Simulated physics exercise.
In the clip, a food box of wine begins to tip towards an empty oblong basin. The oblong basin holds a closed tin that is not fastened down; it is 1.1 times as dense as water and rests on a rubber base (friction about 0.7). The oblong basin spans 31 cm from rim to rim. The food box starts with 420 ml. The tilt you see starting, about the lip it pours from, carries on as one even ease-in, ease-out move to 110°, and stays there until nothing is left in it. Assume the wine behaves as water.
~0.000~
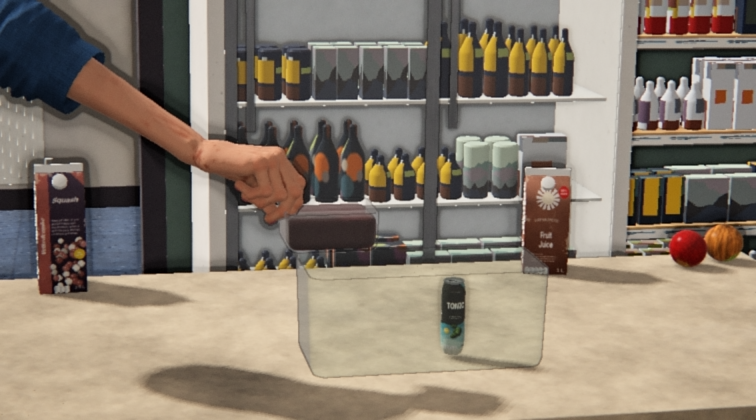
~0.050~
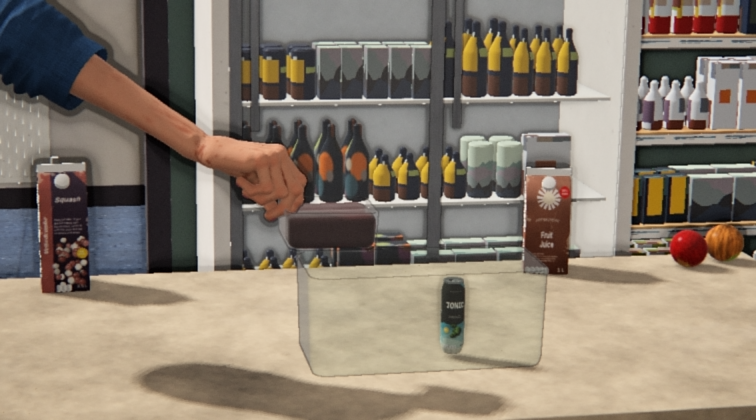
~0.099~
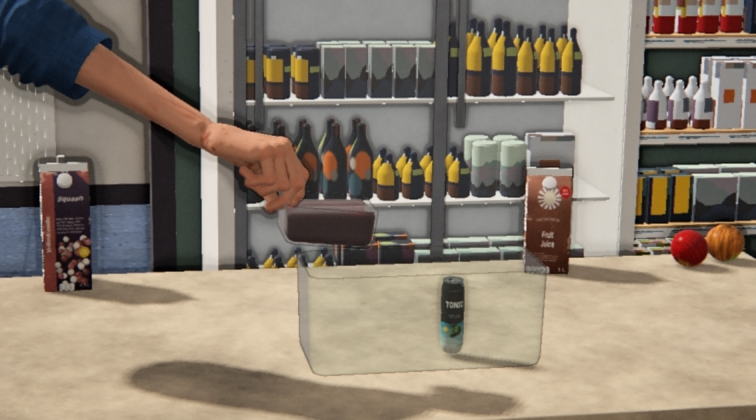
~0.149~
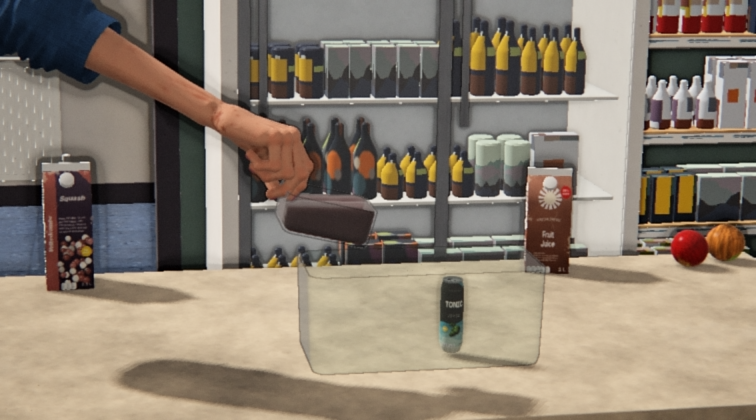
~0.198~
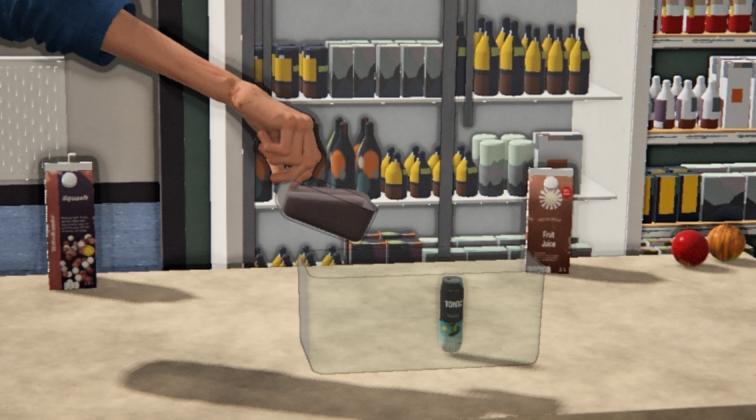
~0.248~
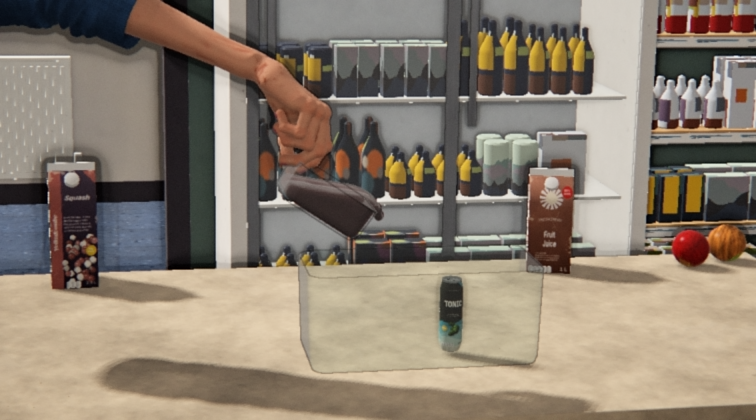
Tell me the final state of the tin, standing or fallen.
Most probably it will lose its balance.
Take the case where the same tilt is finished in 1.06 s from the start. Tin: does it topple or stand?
Holds steady.
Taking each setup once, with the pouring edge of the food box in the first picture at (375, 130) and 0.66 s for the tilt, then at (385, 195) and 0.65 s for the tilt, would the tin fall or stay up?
Trial 1 - tin stays standing; trial 2 - tin stays standing.
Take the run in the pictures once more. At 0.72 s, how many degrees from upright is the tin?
20°.
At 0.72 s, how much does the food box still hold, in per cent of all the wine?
About 0 per cent.
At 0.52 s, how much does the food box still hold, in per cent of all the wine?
12 %.
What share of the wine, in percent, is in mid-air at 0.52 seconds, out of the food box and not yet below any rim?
Near 48 in a hundred.
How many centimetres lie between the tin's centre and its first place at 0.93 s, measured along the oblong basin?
Near 5 cm of travel.
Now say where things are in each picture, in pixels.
The first frame shows tilt 0°; pouring edge (373, 206); surface from (283, 213) to (370, 210); the oblong basin's rim runs from (303, 268) to (535, 259); the tin's top is at (454, 283).
The second frame shows tilt 2°; pouring edge (373, 206); surface from (283, 212) to (370, 209).
The third frame shows tilt 6°; pouring edge (372, 206); surface from (283, 207) to (370, 206).
The fourth frame shows tilt 13°; pouring edge (372, 206); surface from (282, 201) to (370, 202); 1 per cent is over the edge.
The fifth frame shows tilt 23°; pouring edge (371, 207); surface from (281, 192) to (369, 201); 5 per cent is over the edge.
The sixth frame shows tilt 34°; pouring edge (371, 207); surface from (284, 180) to (366, 197); 9 per cent is over the edge.
By 0.52 s the tilt is 99° and 11 per cent is still to pour; the tin stands where it began.
By 0.72 s the tilt is 110° and 0 per cent is still to pour; the tin leans 20°.
By 0.93 s the tilt is 110° and 0 per cent is still to pour; the tin lies on its side.
By 1.16 s the tilt is 110° and 0 per cent is still to pour; the tin lies on its side.
At rest the tin lies on its side.
